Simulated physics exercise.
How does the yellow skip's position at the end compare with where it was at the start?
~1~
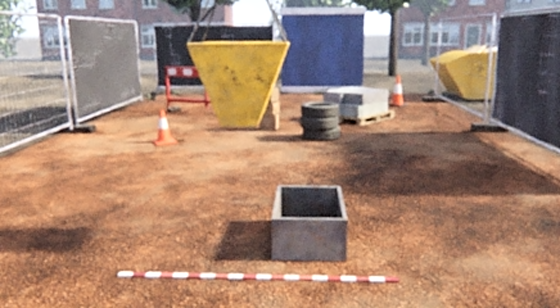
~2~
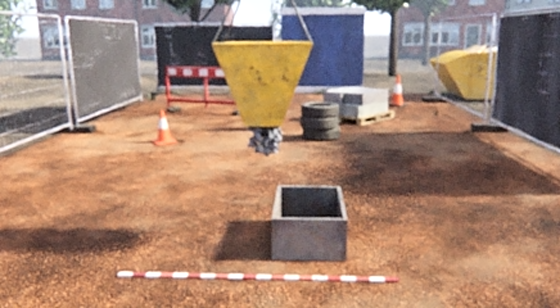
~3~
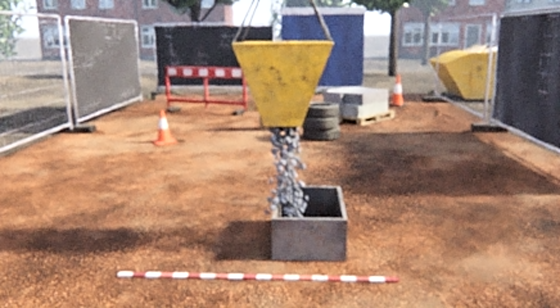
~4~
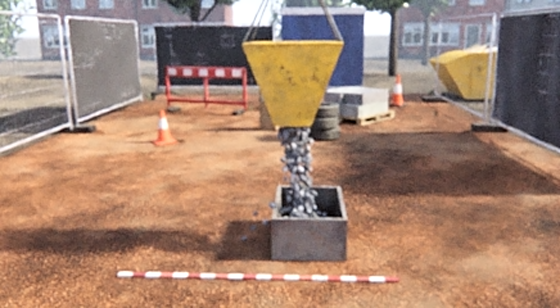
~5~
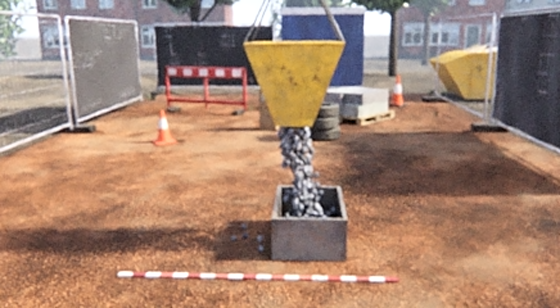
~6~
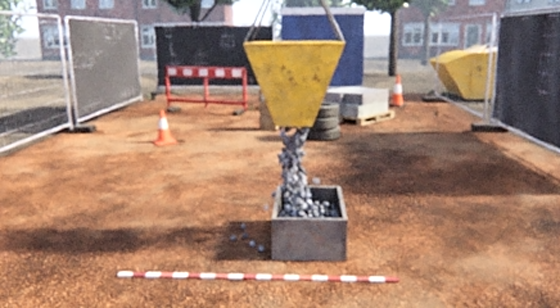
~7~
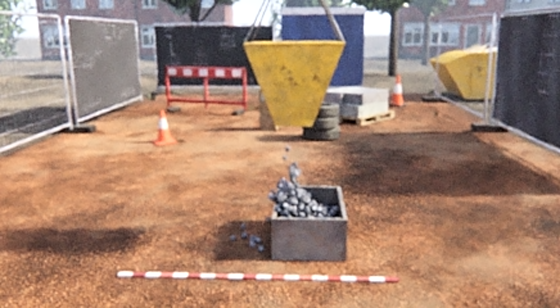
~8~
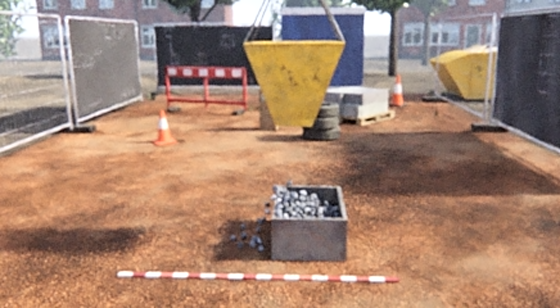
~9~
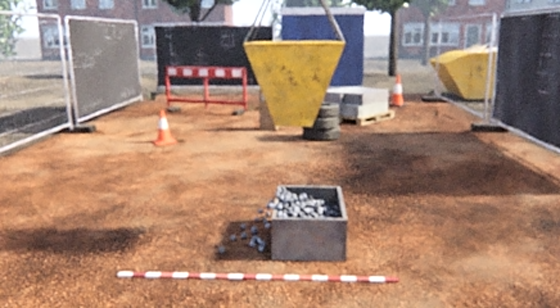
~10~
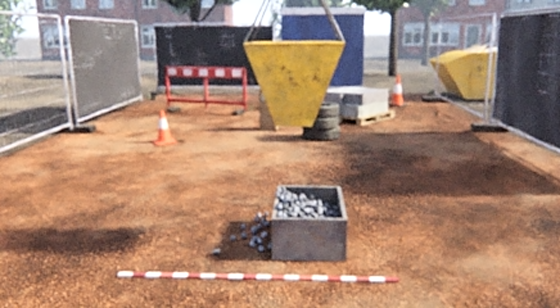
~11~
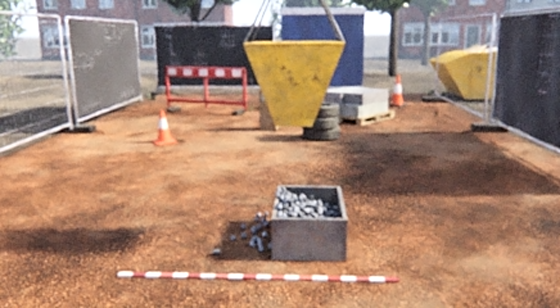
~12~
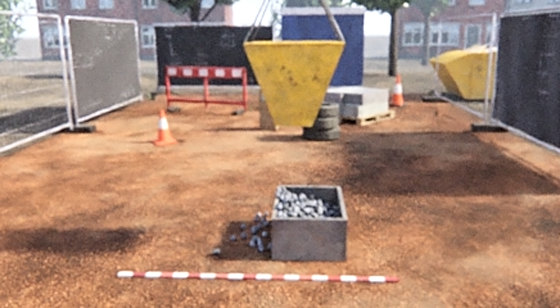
The skip ends farther to the right, hanging almost above the grey bin, whereas at the start it hung a little to the left of the bin.
